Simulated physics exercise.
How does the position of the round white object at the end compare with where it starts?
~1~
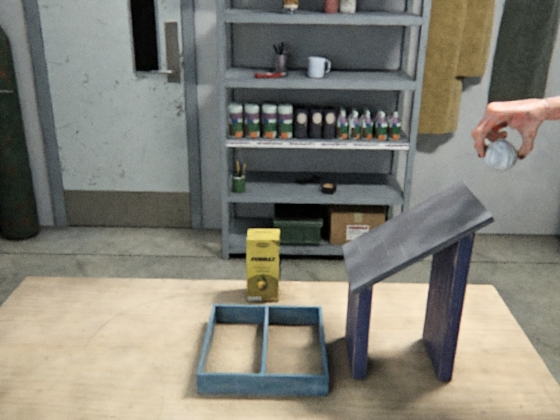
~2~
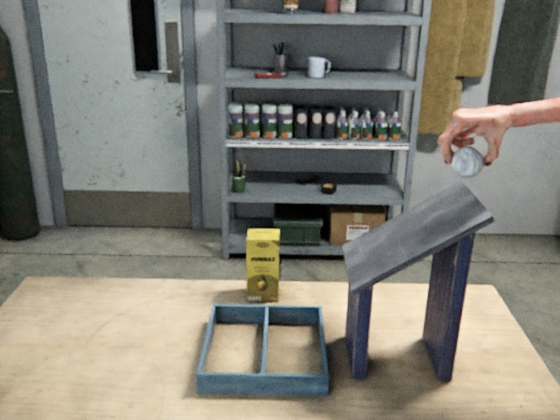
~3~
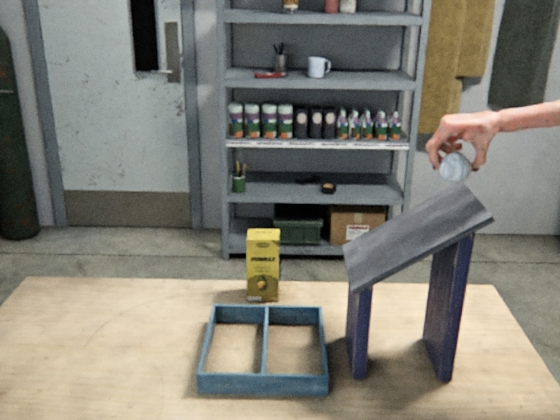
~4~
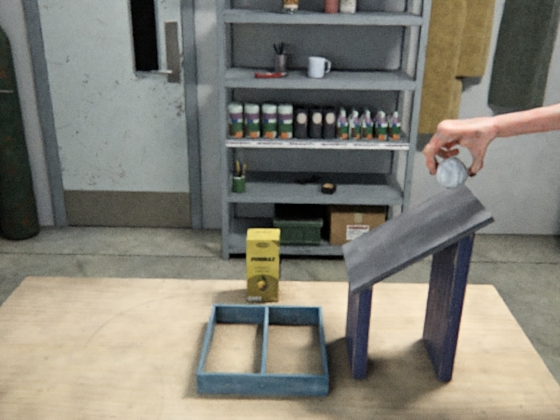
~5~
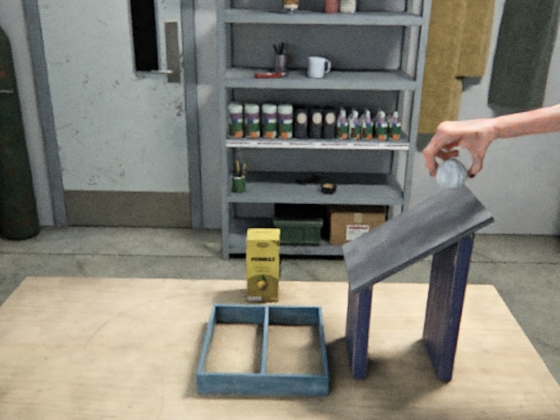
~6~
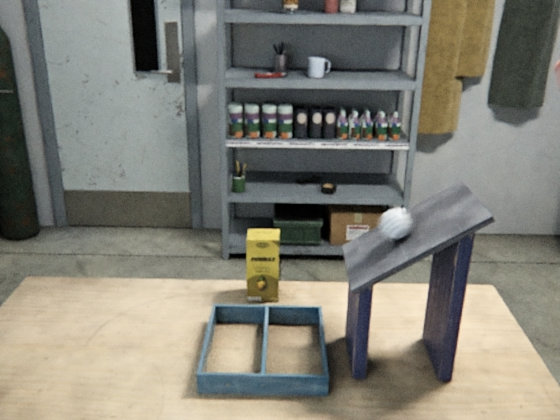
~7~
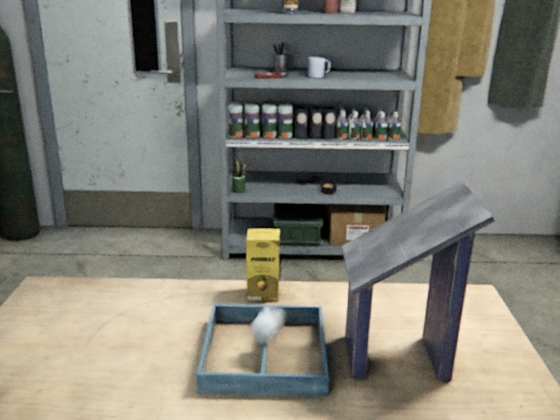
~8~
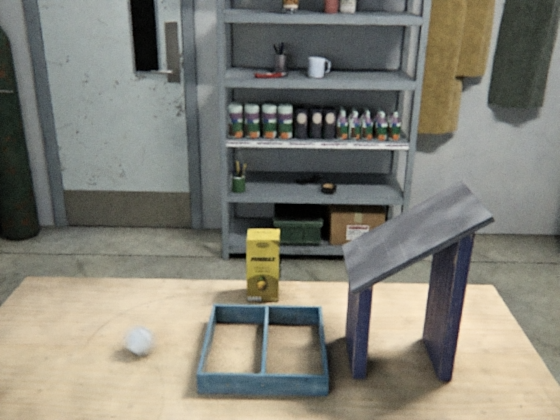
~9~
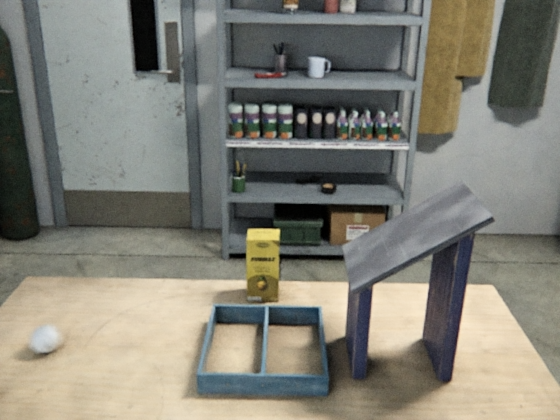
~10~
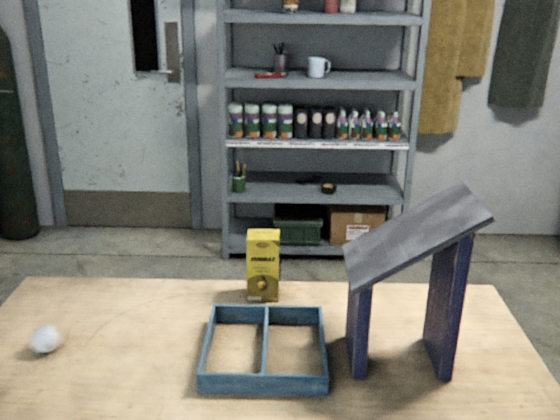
It starts held in a hand above the raised end of the sloping board on the right. It ends resting on the table near the left edge, to the left of the tray.
A round object, released by hand, rolls down a board, crosses a tray and stops beyond.
